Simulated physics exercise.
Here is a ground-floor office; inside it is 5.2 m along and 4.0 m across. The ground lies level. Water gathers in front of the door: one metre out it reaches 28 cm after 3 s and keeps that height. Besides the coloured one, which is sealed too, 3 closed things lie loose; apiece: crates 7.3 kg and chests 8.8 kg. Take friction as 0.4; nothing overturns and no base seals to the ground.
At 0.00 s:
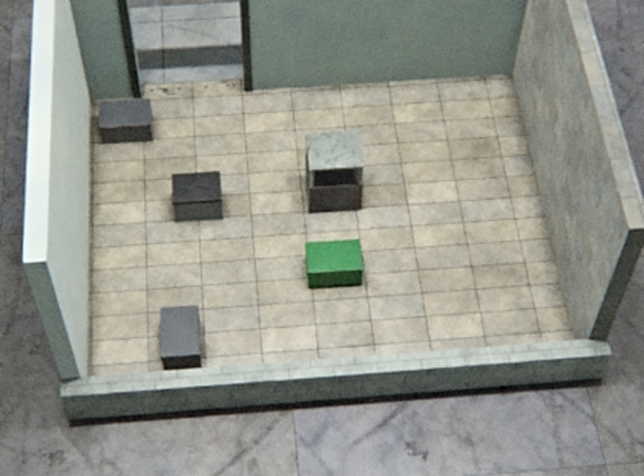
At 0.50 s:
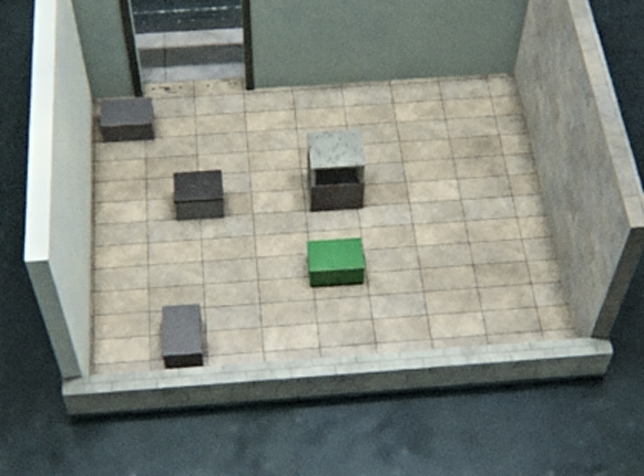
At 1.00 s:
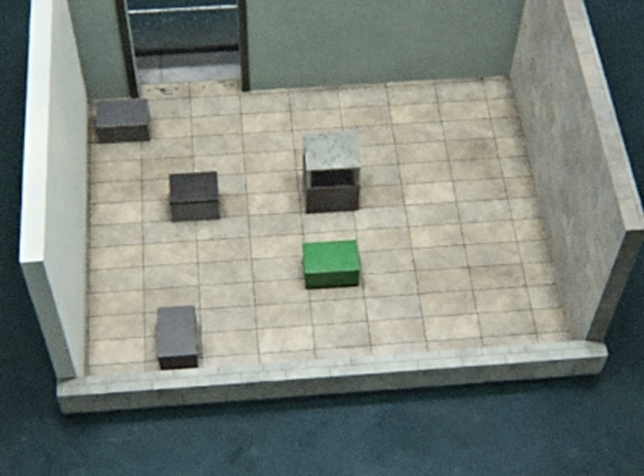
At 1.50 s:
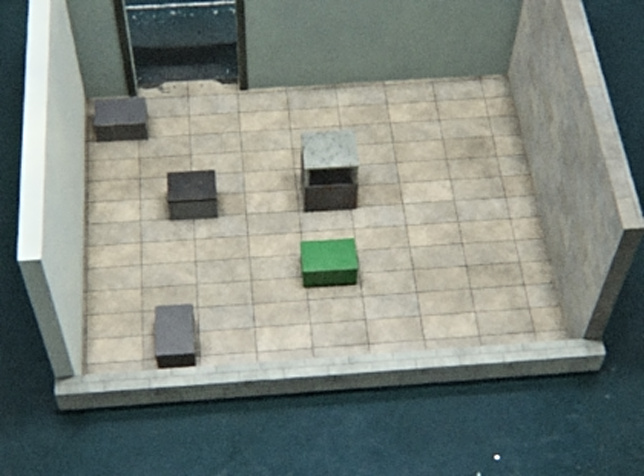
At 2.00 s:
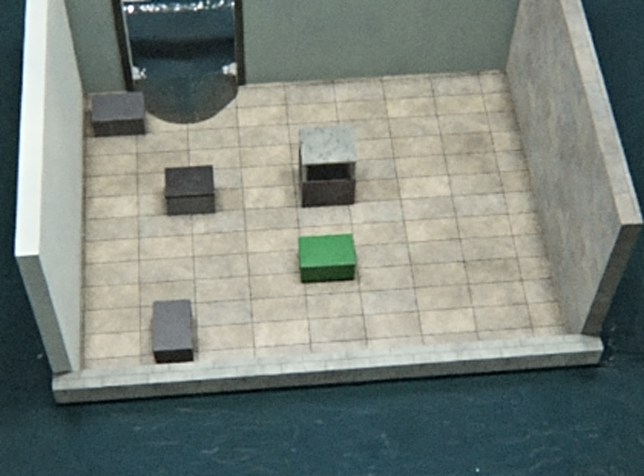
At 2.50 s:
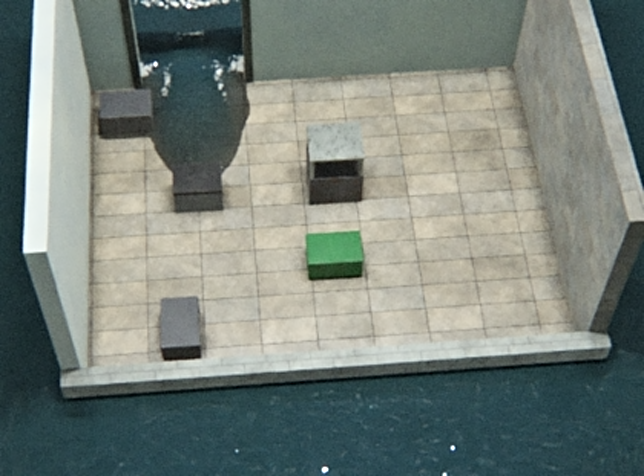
Dark water rose outside a small walled room, then slipped through the doorway and spread across the tiled floor to a dark grey box, while the green crate and the other boxes stayed put.
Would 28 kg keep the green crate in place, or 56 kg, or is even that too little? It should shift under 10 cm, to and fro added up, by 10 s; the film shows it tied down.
For it, only the higher weight holds it.
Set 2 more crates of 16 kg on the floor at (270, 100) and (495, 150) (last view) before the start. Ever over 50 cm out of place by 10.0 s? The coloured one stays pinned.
In that order: Under, over.
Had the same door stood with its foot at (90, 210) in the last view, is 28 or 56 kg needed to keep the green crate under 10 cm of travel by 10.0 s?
In that case only the higher weight holds it.
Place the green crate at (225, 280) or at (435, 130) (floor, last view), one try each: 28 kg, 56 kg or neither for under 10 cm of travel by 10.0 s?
In that order: Only the larger holds; the smaller is enough.
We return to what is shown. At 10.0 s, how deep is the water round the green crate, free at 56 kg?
About 9 cm.
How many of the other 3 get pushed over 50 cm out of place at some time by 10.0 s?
That makes 3.
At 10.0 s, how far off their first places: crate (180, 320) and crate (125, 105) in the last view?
In that order: 350 cm, 300 cm.
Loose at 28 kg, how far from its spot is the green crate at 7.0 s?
About 0 cm.
After 3.5 s the green crate would be 0 cm from its start with 28 kg and 0 cm from its start with 56 kg; 0 cm of water round it then.
After 4.5 s the green crate would be 0 cm from its start with 28 kg and 0 cm from its start with 56 kg; 5 cm of water round it then.
After 7.0 s the green crate would be 0 cm from its start with 28 kg and 0 cm from its start with 56 kg; 6 cm of water round it then.
After 10.0 s the green crate would be 117 cm from its start with 28 kg and 0 cm from its start with 56 kg; 9 cm of water round it then.
